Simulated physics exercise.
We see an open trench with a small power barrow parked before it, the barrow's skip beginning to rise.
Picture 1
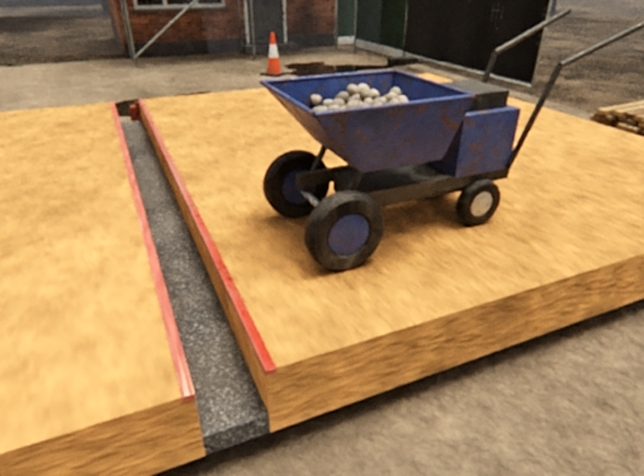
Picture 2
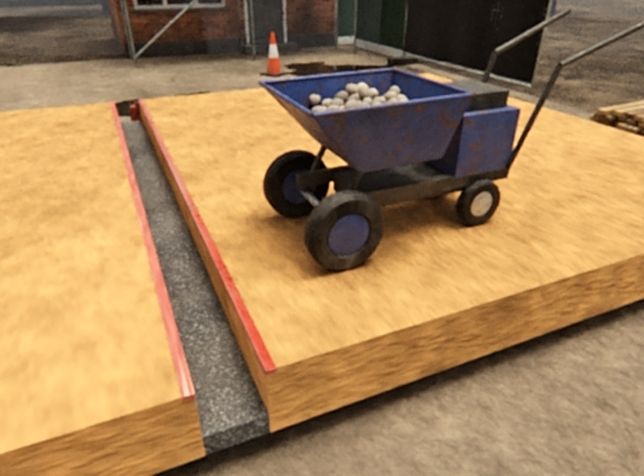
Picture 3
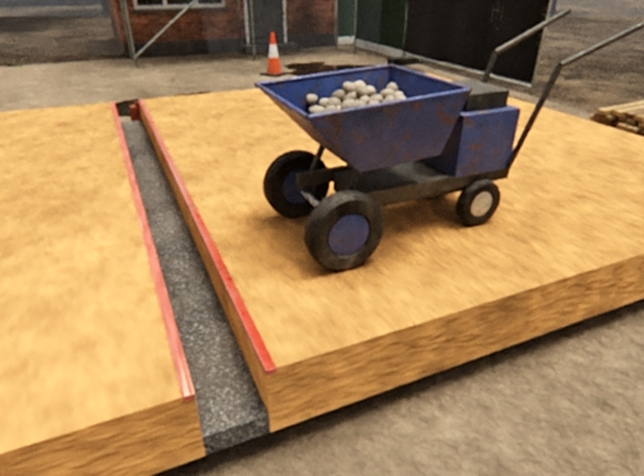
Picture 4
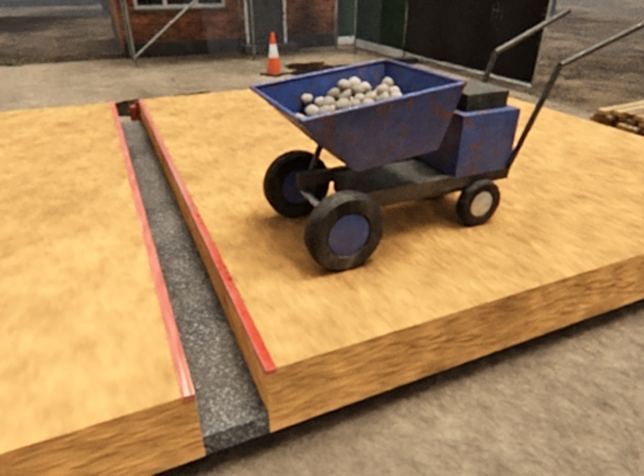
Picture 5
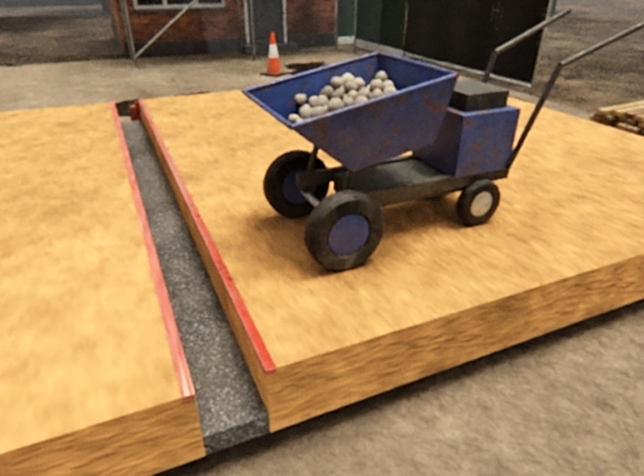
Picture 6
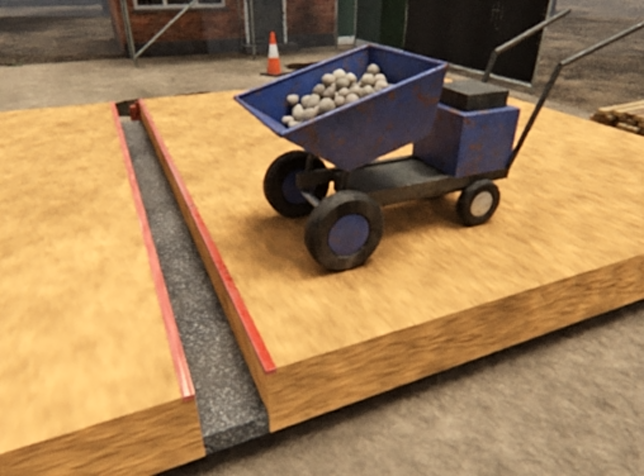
The blue skip of a parked barrow gradually tilts forward to the left, carrying pale pebbles.
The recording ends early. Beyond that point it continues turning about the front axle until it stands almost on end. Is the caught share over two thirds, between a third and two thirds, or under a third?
It is over two thirds.
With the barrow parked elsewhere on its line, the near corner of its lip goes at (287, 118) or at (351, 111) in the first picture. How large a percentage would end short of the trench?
0 % for the first, 10 % for the second.
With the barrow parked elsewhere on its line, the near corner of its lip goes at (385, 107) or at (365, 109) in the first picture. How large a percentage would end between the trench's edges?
About 40 per cent for the first spot and about 70 per cent for the second.
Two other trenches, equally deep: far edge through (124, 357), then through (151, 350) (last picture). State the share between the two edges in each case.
In order, some 100 and some 100 percent.
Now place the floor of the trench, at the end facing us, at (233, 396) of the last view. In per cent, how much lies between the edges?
Estimated share: Approx. 50 per cent.
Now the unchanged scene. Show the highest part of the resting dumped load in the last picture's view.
Roughly at (127, 271).
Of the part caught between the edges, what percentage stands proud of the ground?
Roughly 5 percent.
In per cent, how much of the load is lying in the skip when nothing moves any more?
It comes to about 0 percent.
Just after the last frame, skip tipped steeply; every one in the skip.
A moment on, skip tipped right over; the larger part in the skip; roughly a quarter in or heaped over the trench; just a few beyond it; just a few falling.
Further on, skip tipped right over; the larger part in or heaped over the trench; roughly a quarter beyond it.
When it is over, skip tipped right over; the larger part in or heaped over the trench; roughly a quarter beyond it.
